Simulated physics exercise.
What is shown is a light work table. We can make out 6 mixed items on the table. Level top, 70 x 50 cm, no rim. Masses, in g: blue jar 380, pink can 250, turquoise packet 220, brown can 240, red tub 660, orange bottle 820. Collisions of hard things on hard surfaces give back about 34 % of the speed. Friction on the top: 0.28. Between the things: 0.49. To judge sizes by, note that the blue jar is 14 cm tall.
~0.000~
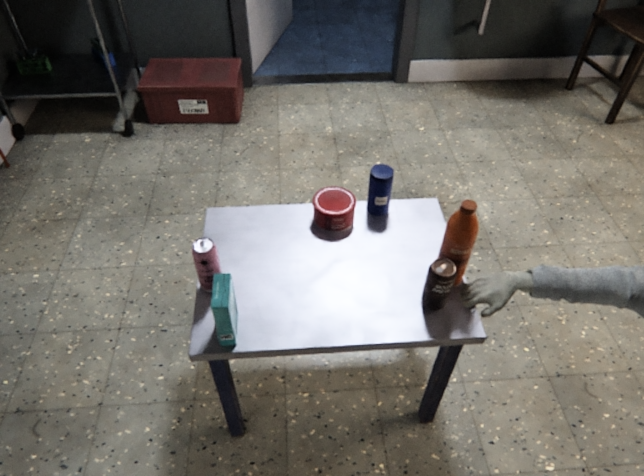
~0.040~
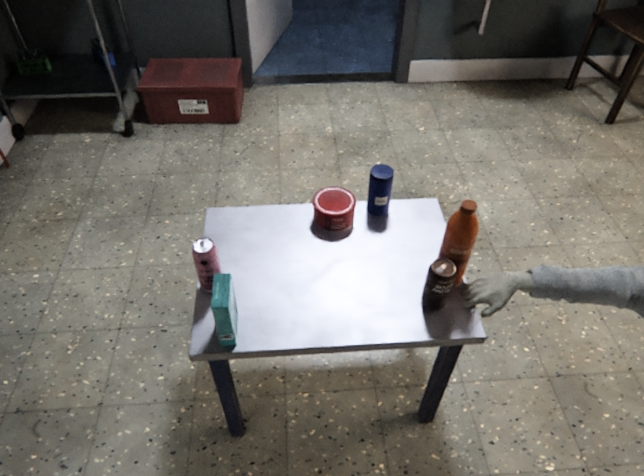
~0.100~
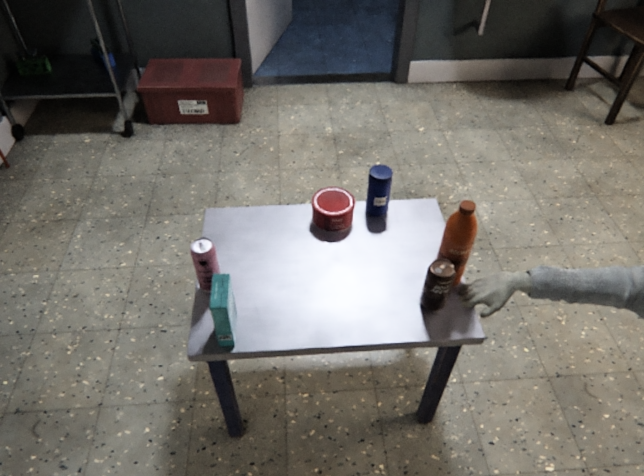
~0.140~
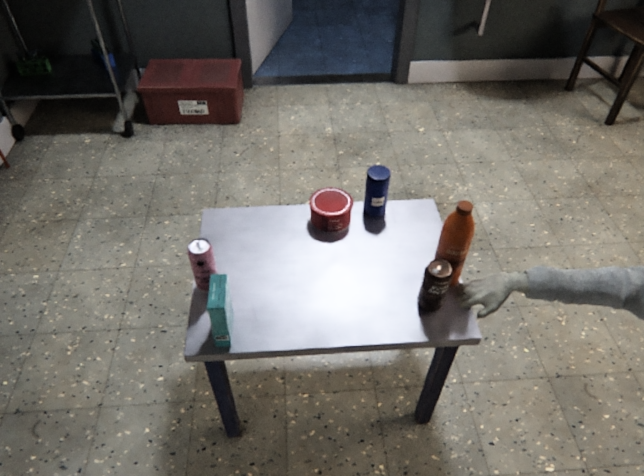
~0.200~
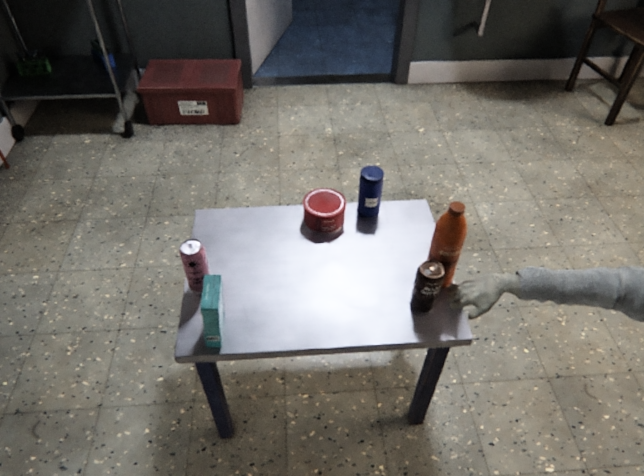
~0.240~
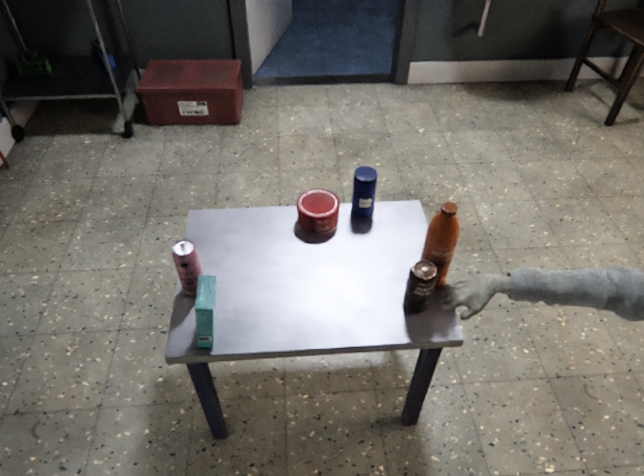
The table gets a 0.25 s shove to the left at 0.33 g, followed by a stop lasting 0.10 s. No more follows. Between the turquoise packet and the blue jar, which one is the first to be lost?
It is the first of the pair.
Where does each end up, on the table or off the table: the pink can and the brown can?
Pink can: Out of bounds; brown can: In bounds.
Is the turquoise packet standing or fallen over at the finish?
Well, the turquoise packet tumbles down.
By 0.44 s, table 14 cm from its start; turquoise packet tilted 34° near (173, 315); blue jar 2 cm from its spot near (325, 194); orange bottle 2 cm from its spot.
By 0.54 s, table 14 cm from its start; pink can now off the table; turquoise packet tilted 57° near (172, 319); blue jar 4 cm from its spot near (317, 195).
By 0.84 s, table 14 cm from its start; turquoise packet on its side near (177, 329); blue jar 4 cm from its spot near (317, 195); orange bottle 5 cm from its spot.
By 1.04 s, turquoise packet resting near (177, 329); blue jar resting near (317, 195).
When it is over (1.2 s), off the table, pink can; lying over on the table, turquoise packet; the other 4 within 5 cm of the start. End places, in pixels of the last picture, turquoise packet near (177, 329), blue jar near (317, 195). Turquoise packet went at 0.46 s; blue jar was never lost.
